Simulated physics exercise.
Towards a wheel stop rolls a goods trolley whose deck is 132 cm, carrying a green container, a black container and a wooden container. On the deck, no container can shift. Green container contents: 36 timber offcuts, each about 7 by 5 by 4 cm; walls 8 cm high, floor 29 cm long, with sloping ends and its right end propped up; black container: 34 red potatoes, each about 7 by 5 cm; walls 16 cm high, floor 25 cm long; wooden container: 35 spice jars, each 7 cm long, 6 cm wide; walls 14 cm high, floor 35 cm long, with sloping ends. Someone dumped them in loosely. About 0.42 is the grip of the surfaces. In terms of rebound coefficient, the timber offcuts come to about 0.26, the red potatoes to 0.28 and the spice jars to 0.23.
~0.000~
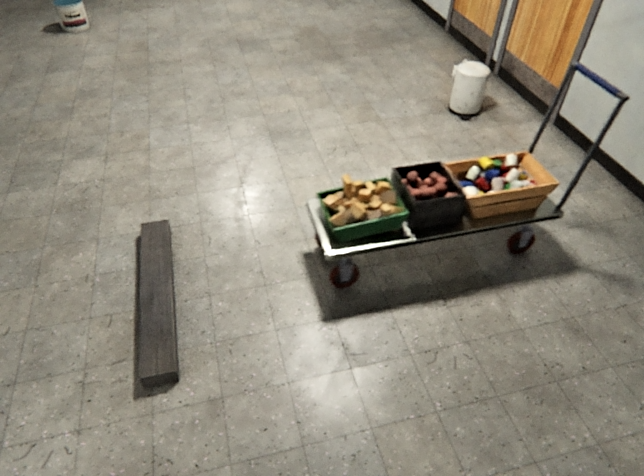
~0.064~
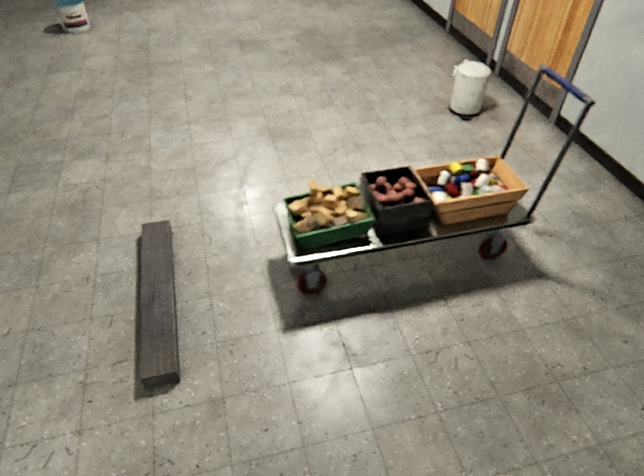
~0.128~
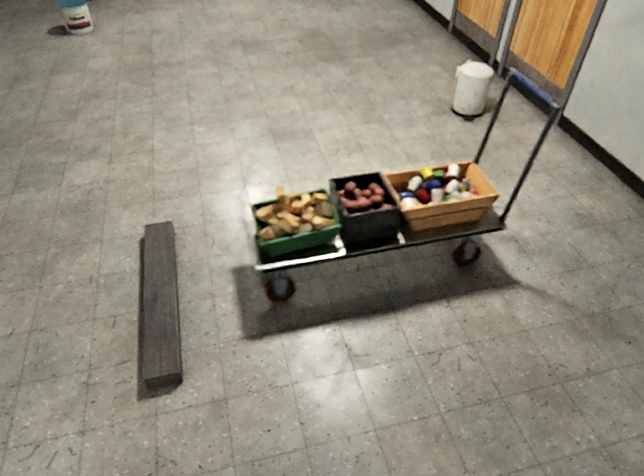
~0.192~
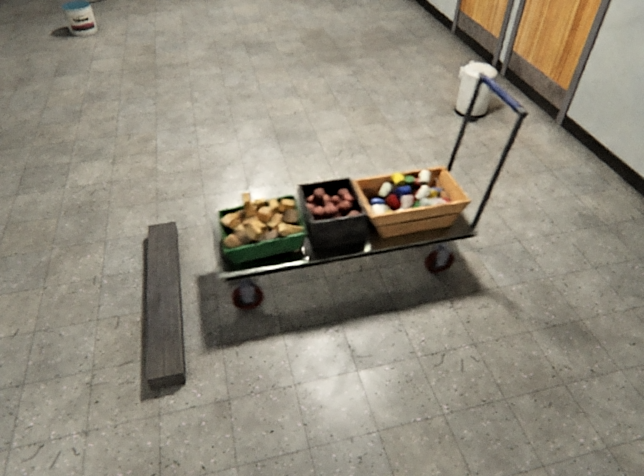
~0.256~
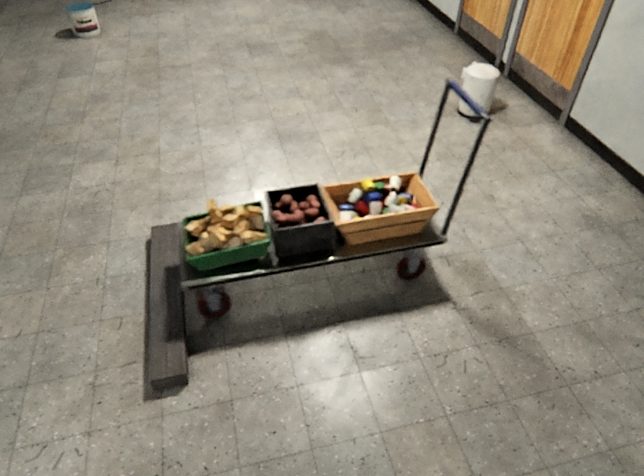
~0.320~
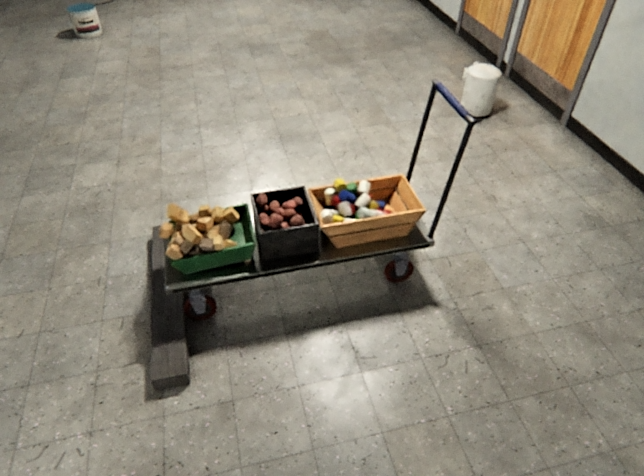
A goods trolley carrying a green container of timber offcuts, a black container of red potatoes and a wooden container of spice jars rolls left across a tiled floor and comes to rest against a dark wheel stop.
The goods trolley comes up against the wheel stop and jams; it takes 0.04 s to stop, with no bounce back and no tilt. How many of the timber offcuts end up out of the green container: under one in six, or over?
Over one in six.
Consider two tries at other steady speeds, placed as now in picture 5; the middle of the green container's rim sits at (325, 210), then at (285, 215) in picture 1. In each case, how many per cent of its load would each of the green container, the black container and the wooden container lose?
Green container: 20 / 0 percent; black container: 0 / 0 percent; wooden container: 0 / 0 percent.
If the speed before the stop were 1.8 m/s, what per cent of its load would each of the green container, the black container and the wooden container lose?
In that case the green container sheds 20 per cent of its load, the black container 0 per cent, and the wooden container 0 per cent.
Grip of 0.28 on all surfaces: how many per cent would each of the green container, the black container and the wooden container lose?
Green container 40%, black container 0%, wooden container 30%.
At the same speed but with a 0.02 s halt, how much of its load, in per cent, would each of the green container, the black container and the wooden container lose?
With that change, green container 30 per cent, black container 10 per cent, wooden container 20 per cent.
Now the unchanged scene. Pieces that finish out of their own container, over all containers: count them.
About 20 in total.
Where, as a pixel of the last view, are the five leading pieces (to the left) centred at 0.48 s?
Centre: Approx. (118, 247) px.
After 0.36 s, 3 of 36 out of the green container, 0 of 34 out of the black container and 0 of 35 out of the wooden container.
After 0.48 s, 7 of 36 out of the green container, 1 of 34 out of the black container and 6 of 35 out of the wooden container.
After 0.71 s, 9 of 36 out of the green container, 1 of 34 out of the black container and 10 of 35 out of the wooden container.
When it is over (at 1.22 s), 9 of 36 out of the green container, 1 of 34 out of the black container and 10 of 35 out of the wooden container. Asked share, 9 of 36, 25 per cent.
